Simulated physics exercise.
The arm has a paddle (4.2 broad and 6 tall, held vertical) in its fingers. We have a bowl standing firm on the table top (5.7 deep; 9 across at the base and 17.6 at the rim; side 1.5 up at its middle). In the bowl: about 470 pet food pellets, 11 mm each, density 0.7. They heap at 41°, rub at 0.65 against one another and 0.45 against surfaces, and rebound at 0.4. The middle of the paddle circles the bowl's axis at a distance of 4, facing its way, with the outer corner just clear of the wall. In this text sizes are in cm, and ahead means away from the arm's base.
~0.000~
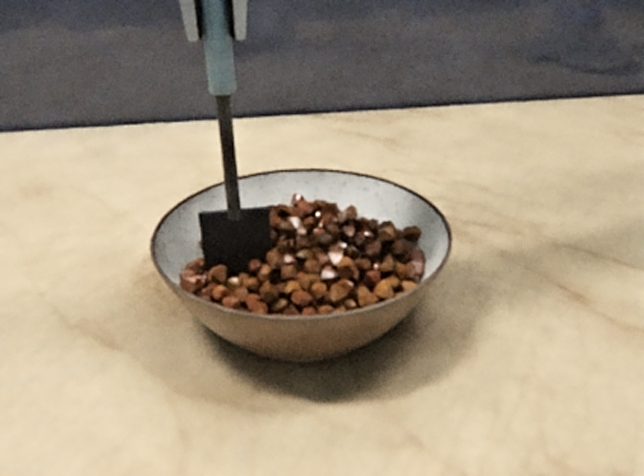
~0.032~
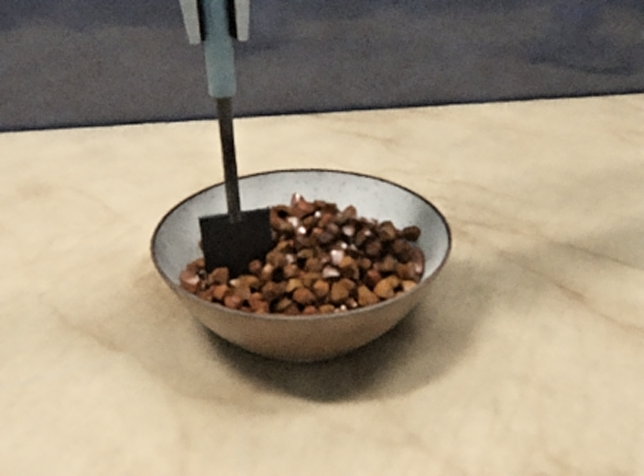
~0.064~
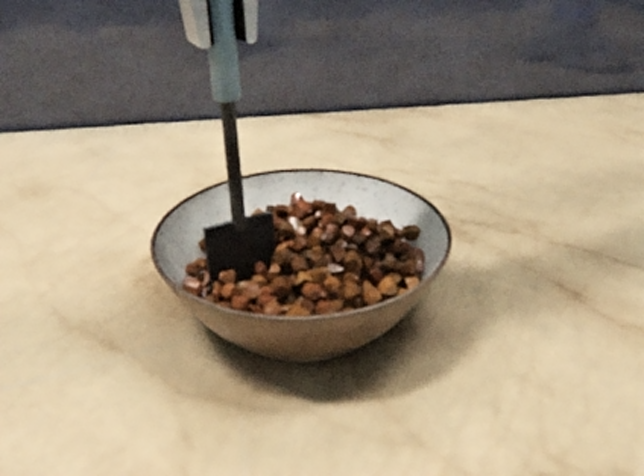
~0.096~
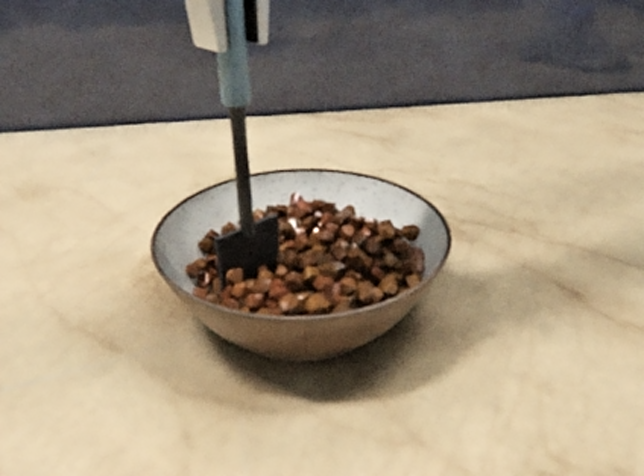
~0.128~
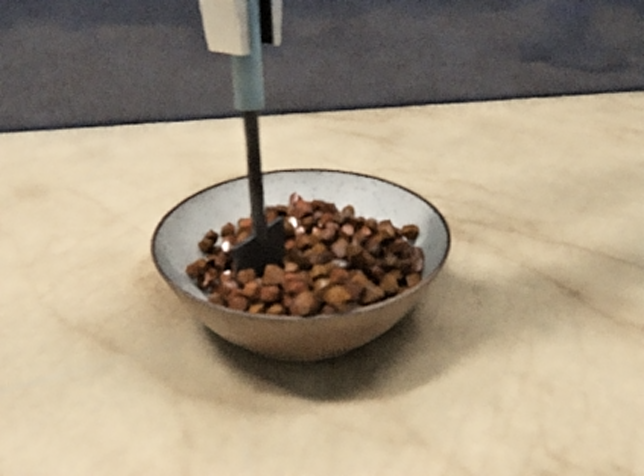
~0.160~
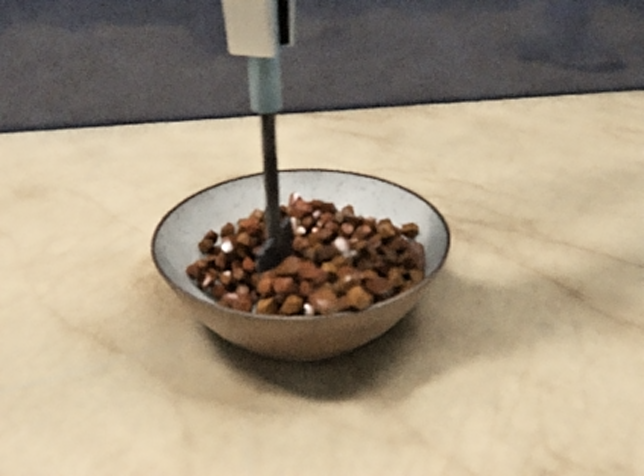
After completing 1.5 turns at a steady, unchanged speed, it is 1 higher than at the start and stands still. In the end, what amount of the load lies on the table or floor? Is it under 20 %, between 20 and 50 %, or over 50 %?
Between 20 and 50 %.
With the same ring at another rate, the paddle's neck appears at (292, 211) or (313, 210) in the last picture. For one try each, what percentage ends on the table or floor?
Some 35 and 45 per cent.
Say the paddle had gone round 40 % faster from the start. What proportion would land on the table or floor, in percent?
40 per cent.
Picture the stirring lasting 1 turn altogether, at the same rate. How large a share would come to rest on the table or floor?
Roughly 25 per cent.
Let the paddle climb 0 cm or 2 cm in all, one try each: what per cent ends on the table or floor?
Near 30 in a hundred, then 25 in a hundred.
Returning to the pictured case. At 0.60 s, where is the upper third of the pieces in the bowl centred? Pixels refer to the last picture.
Centre of upper third: Approx. (272, 192) px.
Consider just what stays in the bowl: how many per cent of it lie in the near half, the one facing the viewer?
I'd put it near 35 per cent.
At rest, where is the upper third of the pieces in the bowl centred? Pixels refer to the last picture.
Estimated centre: (354, 221).
After 0.60 s, 249° round, highest piece 9 above the table; 401 in the bowl, 50 on the table or floor, 18 in flight or on the tool.
After 1.03 s, 77° round, highest piece 8 above the table; 351 in the bowl, 109 on the table or floor, 9 in flight or on the tool.
After 1.45 s, 180° round, highest piece 7 above the table; 327 in the bowl, 141 on the table or floor, 1 in flight or on the tool.
After 2.15 s, 180° round, highest piece 7 above the table; 327 in the bowl, 142 on the table or floor.
In the end, 327 in the bowl, 142 on the table or floor. That is 30 % on the table or floor.
